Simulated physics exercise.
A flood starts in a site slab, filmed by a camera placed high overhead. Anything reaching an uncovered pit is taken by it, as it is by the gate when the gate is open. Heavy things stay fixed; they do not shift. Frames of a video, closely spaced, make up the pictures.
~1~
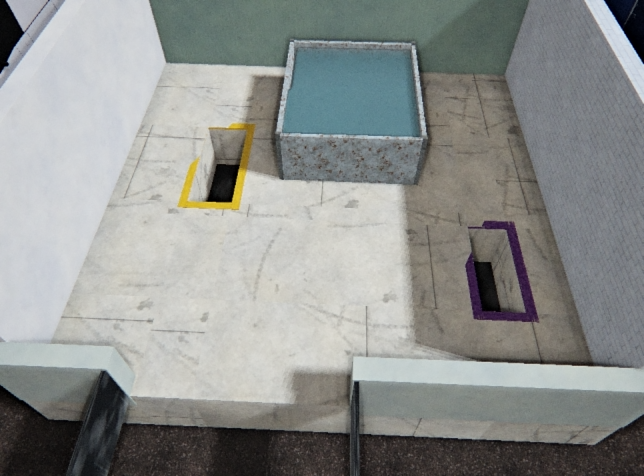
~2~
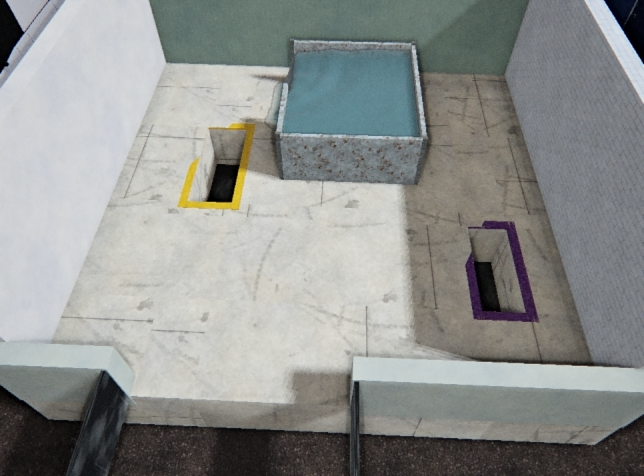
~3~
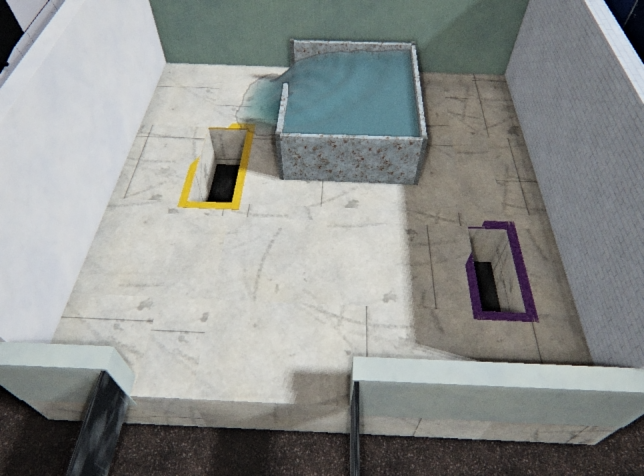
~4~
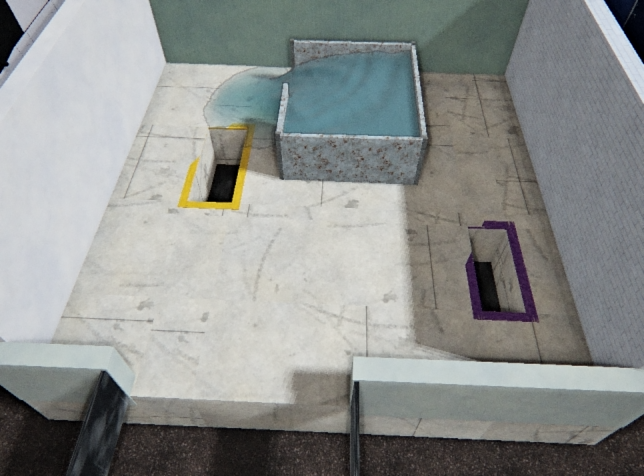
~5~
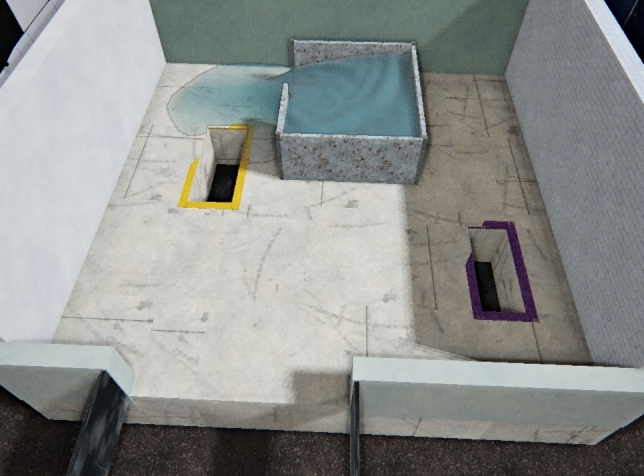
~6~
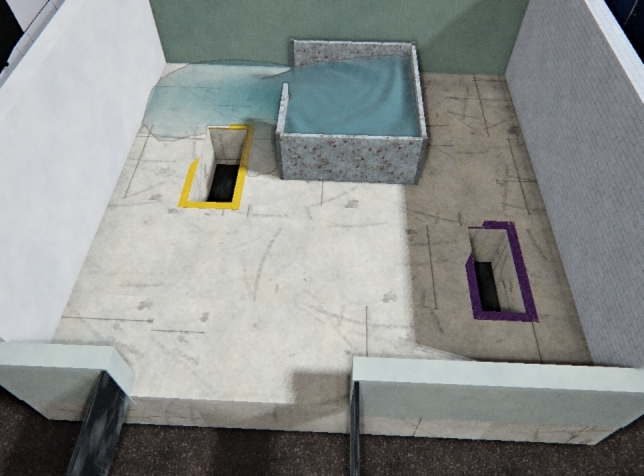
Water pours from the left side of a speckled tank and spreads leftward across the pale floor.
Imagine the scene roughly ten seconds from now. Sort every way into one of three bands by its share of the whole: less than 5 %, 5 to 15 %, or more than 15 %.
Bands: The gate - more than 15 %; the purple pit - less than 5 %; the yellow pit - more than 15 %.
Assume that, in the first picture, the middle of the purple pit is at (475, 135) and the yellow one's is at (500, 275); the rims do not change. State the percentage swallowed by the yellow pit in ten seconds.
Share for the yellow pit: 8 percent.
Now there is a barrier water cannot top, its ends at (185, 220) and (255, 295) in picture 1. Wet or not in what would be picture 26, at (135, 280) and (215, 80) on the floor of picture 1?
Going one by one, you'd find the first inundated and then the other inundated.
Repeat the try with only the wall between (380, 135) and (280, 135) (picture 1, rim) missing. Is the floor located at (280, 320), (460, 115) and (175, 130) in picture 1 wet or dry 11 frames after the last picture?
First point swamped, second point spared, third point spared.
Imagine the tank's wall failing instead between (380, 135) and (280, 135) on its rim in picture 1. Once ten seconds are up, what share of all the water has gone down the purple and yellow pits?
Purple 14 %, yellow 4 %.
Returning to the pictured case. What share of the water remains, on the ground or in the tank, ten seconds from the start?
Close to 50 %.
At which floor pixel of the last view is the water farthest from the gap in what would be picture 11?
I'd put it around (113, 194).
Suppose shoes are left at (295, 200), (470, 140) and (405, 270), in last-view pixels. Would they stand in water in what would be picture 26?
Taking them in the order given: Spared, then spared, then spared.
A moment on, water covers 15 % of the floor; the gate 0 %, the purple pit 0 %, the yellow pit 2 %.
Next, water covers 25 % of the floor; the gate 0 %, the purple pit 0 %, the yellow pit 3 %.
Then, water covers 45 % of the floor; the gate 1 %, the purple pit 0 %, the yellow pit 10 %.
Later, water covers 55 % of the floor; the gate 10 %, the purple pit 0 %, the yellow pit 19 %.
In the end, water covers 80 % of the floor; the gate 19 %, the purple pit 3 %, the yellow pit 28 %.
